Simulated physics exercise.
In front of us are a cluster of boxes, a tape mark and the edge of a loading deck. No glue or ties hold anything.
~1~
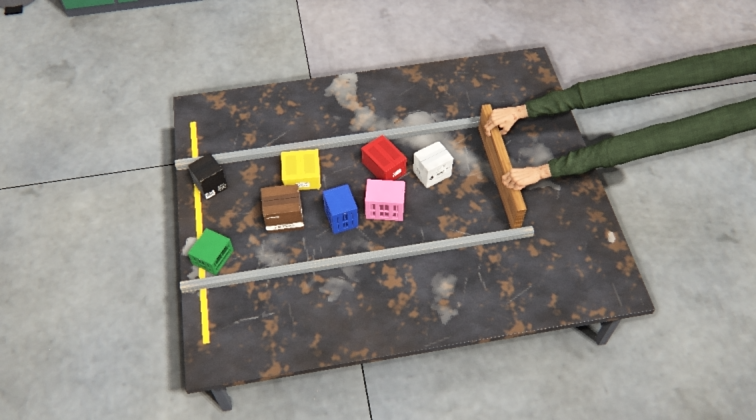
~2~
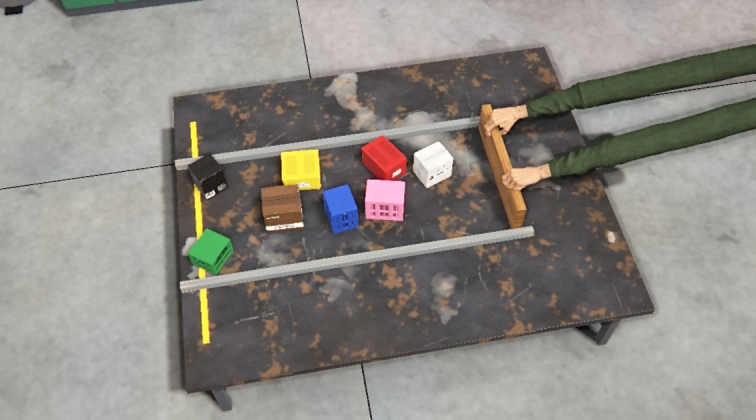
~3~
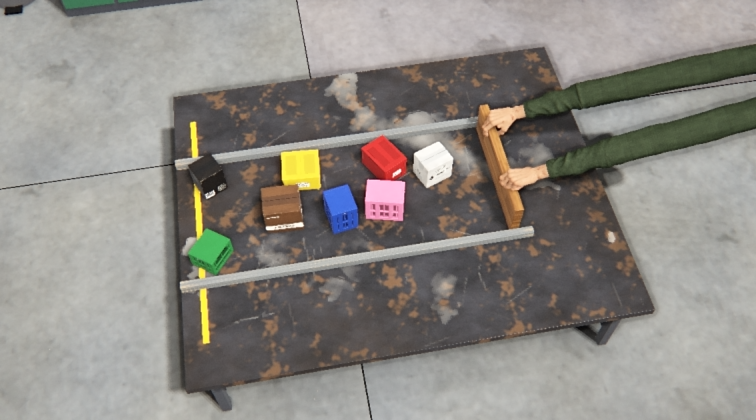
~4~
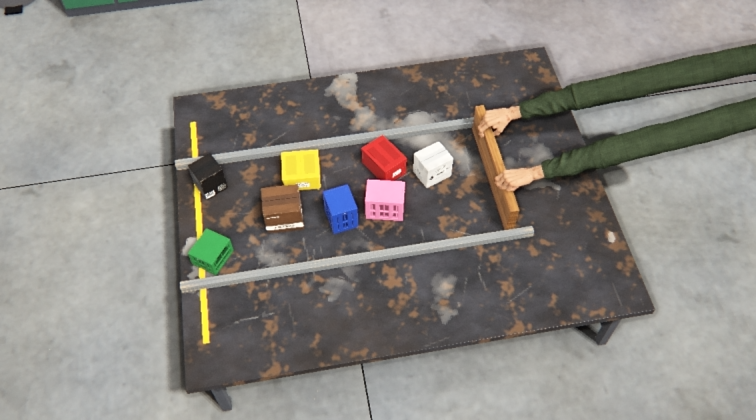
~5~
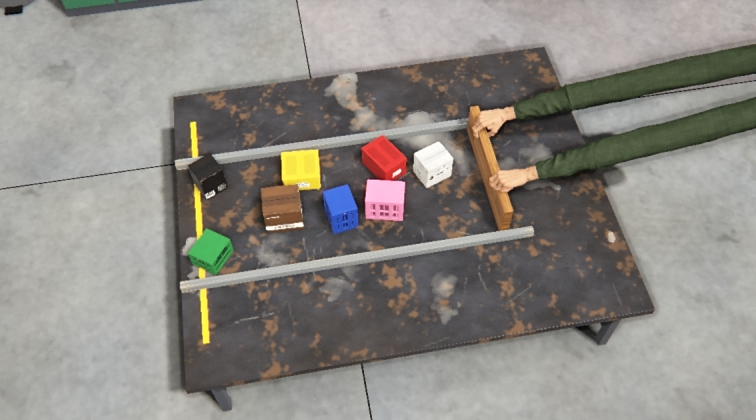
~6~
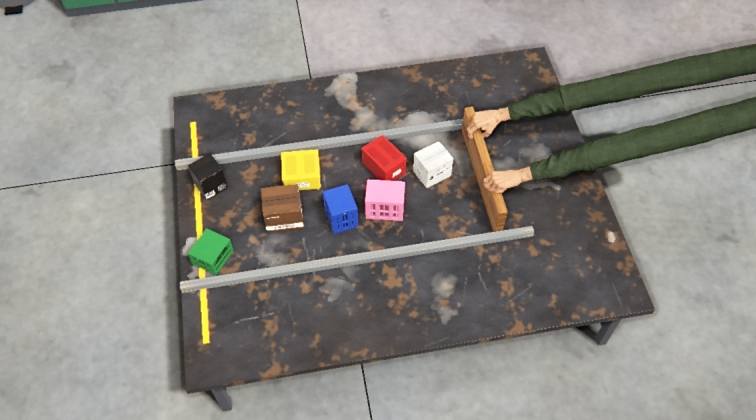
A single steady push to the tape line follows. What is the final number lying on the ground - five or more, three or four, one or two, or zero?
It ends at five or more.
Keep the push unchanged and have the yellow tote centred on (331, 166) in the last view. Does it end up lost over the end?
Placed there, the yellow tote ends up below.
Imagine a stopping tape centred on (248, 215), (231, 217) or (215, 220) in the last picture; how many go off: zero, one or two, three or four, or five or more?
Going through the places as listed, I'd say 3 or 4, then three or four, then 5 or more.
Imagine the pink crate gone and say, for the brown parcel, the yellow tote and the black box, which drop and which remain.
The brown parcel is gone; the yellow tote is gone; and the black box is gone.
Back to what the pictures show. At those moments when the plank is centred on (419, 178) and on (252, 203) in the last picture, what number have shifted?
By then 2, and later 8.
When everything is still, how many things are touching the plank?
That would be 3 of them.
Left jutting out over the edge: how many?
I get 3.
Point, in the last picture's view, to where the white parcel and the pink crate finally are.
Reading them off: First (180, 198); then (178, 233).
A little later, none off yet; green crate at rest near (211, 252); black box at rest near (208, 177); brown parcel at rest near (283, 209).
When it is over, the number that fall off is five or more; down, red tote, blue crate, yellow tote, brown parcel and black box.
